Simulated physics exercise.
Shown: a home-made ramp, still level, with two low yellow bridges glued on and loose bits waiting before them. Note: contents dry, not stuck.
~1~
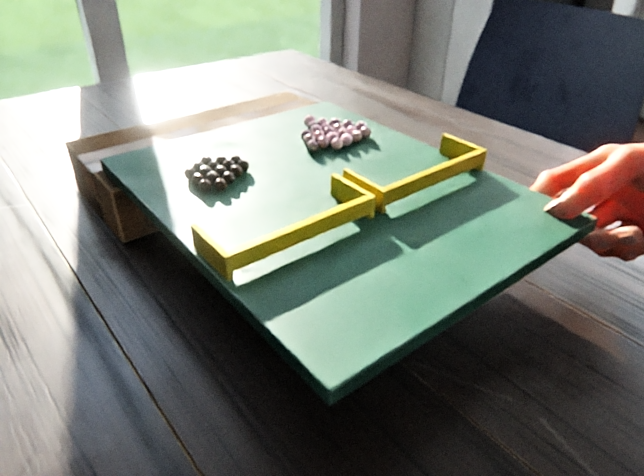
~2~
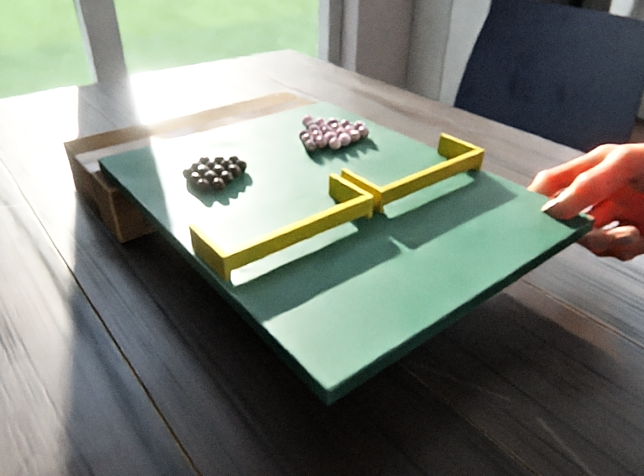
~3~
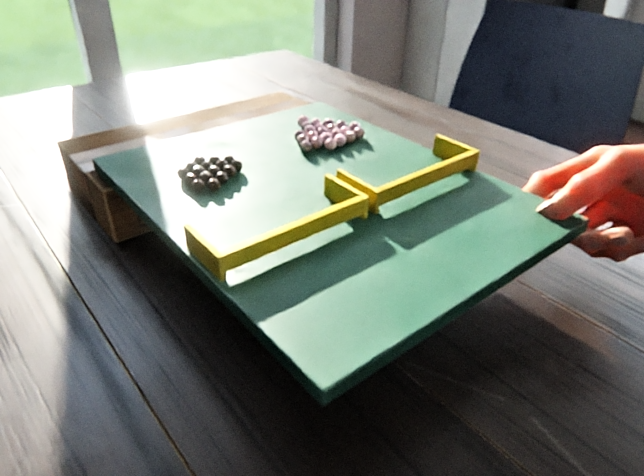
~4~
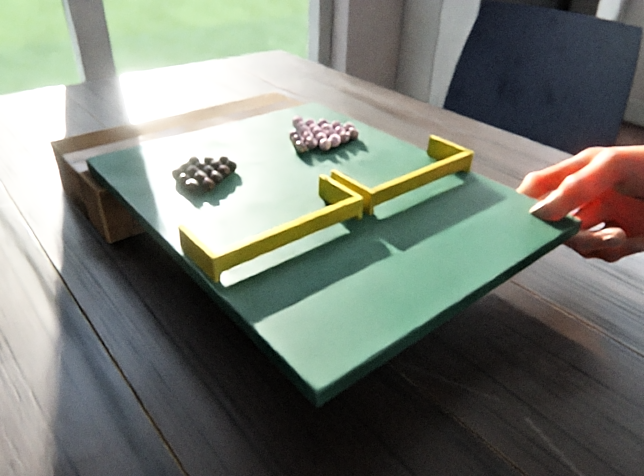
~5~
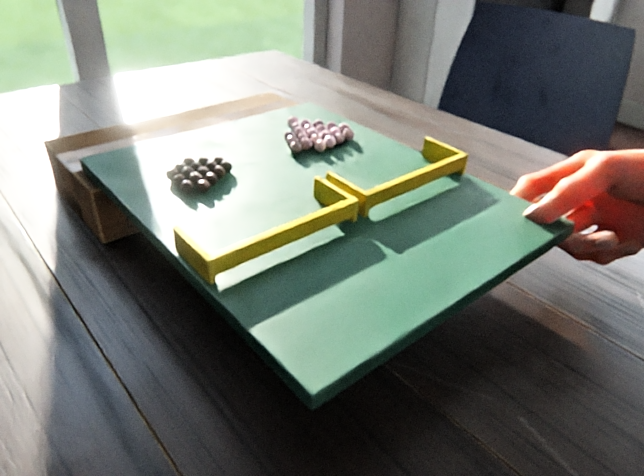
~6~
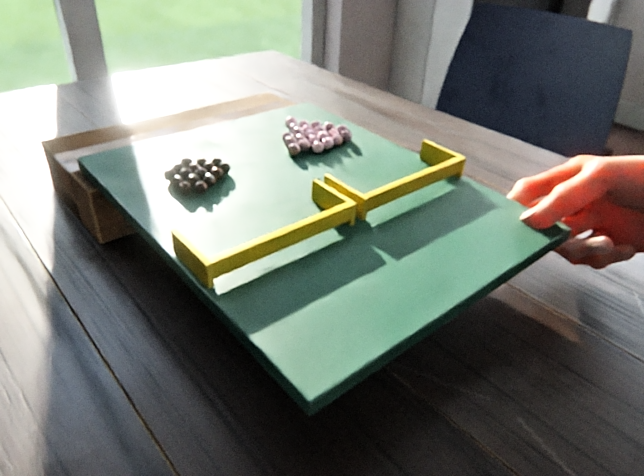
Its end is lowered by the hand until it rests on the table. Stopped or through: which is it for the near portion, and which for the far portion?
Near portion stopped, far portion stopped.
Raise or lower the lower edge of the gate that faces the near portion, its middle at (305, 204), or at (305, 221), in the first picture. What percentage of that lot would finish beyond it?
First try 100 %, second try 100 %.
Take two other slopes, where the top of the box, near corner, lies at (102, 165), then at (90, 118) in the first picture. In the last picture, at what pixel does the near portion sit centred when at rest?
Roughly (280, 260) first, then (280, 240).
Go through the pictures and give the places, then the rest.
In the first frame, held end of the board near (332, 377), level; box near (220, 154), about a quarter as high as the board is long; near portion near (221, 172), a few chocolate balls; far portion near (329, 133), a few sugar pearls; near gate near (305, 230), its slot lower than a piece; far gate near (436, 175), its slot lower than a piece.
In the second frame, held end of the board near (330, 377), level; far portion near (327, 133).
In the third frame, held end of the board near (326, 377), level; near portion near (214, 172).
In the fourth frame, held end of the board near (320, 379), level; far portion near (317, 134).
In the fifth frame, held end of the board near (315, 382), level; near portion near (204, 173).
In the sixth frame, held end of the board near (313, 387), down by 1°; box near (200, 155); near portion near (202, 174), not moving; far portion near (311, 135), not moving; near gate near (286, 237); far gate near (416, 182).
Then, 0.42 s on from there, board sloping at 9°; near portion on its way down; far portion on its way down.
Then, 0.80 s on from there, board resting at 12°; near portion has reached its gate; far portion has reached its gate.
In the end, board resting at 12°; near portion gathered behind its gate; far portion gathered behind its gate.
